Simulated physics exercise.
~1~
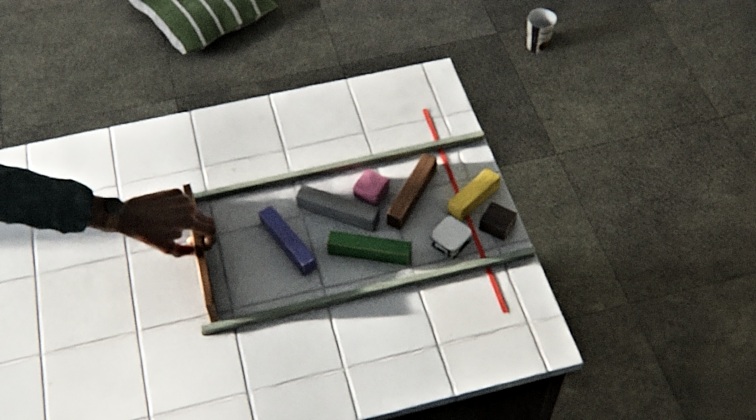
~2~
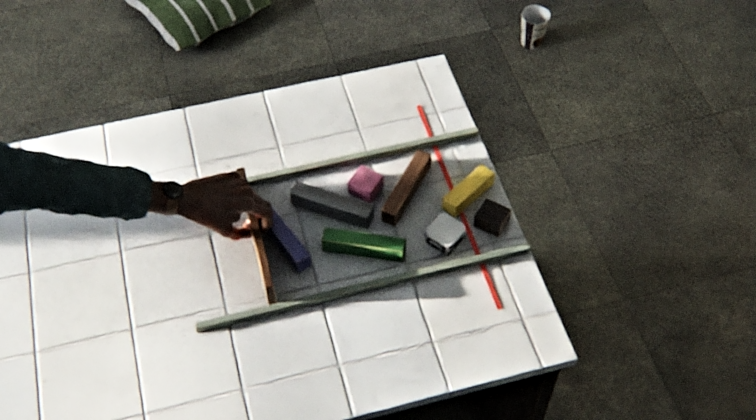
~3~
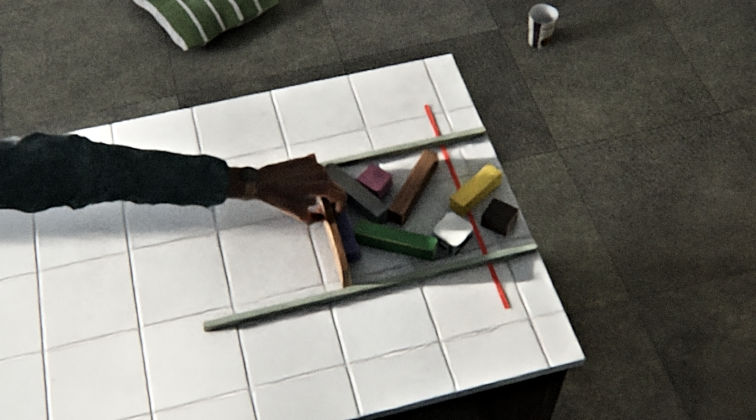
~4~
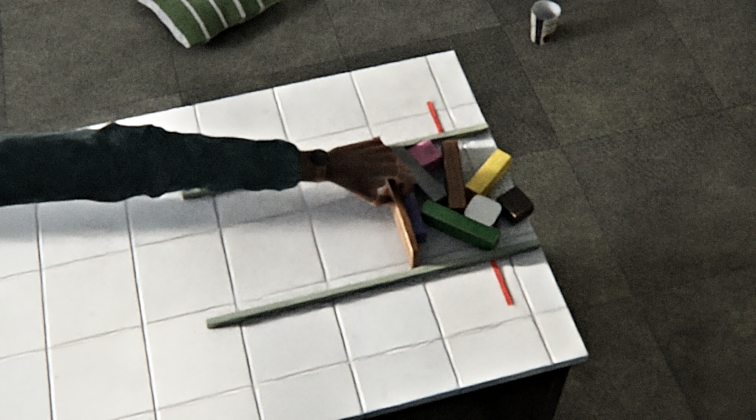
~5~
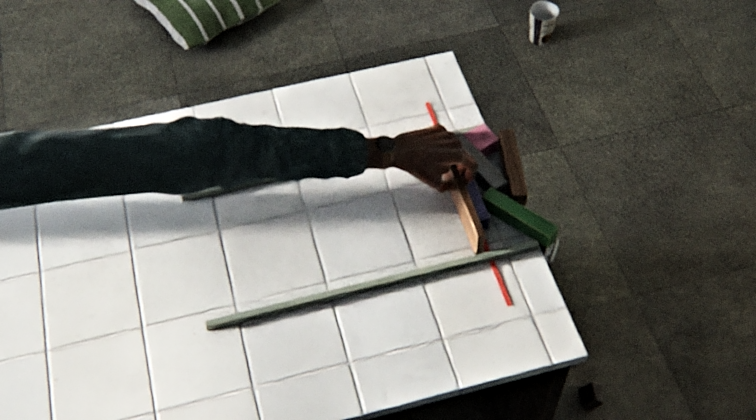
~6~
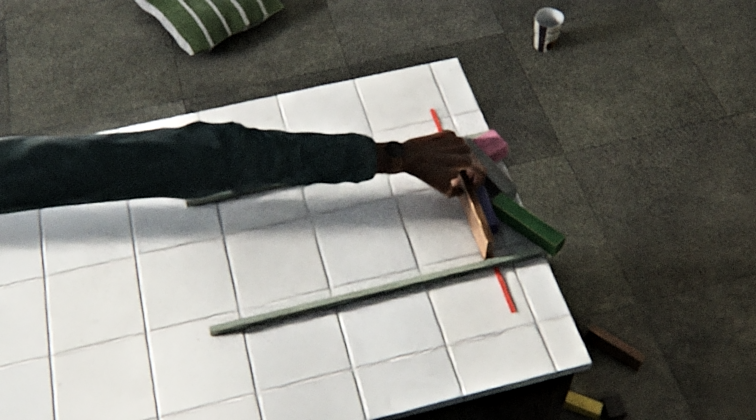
On a white tiled table, a hand pushed an upright board rightward between two rails, sweeping coloured blocks together toward the edge until the black, yellow, brown and whitish ones dropped off, while the green one was left jutting over the side.
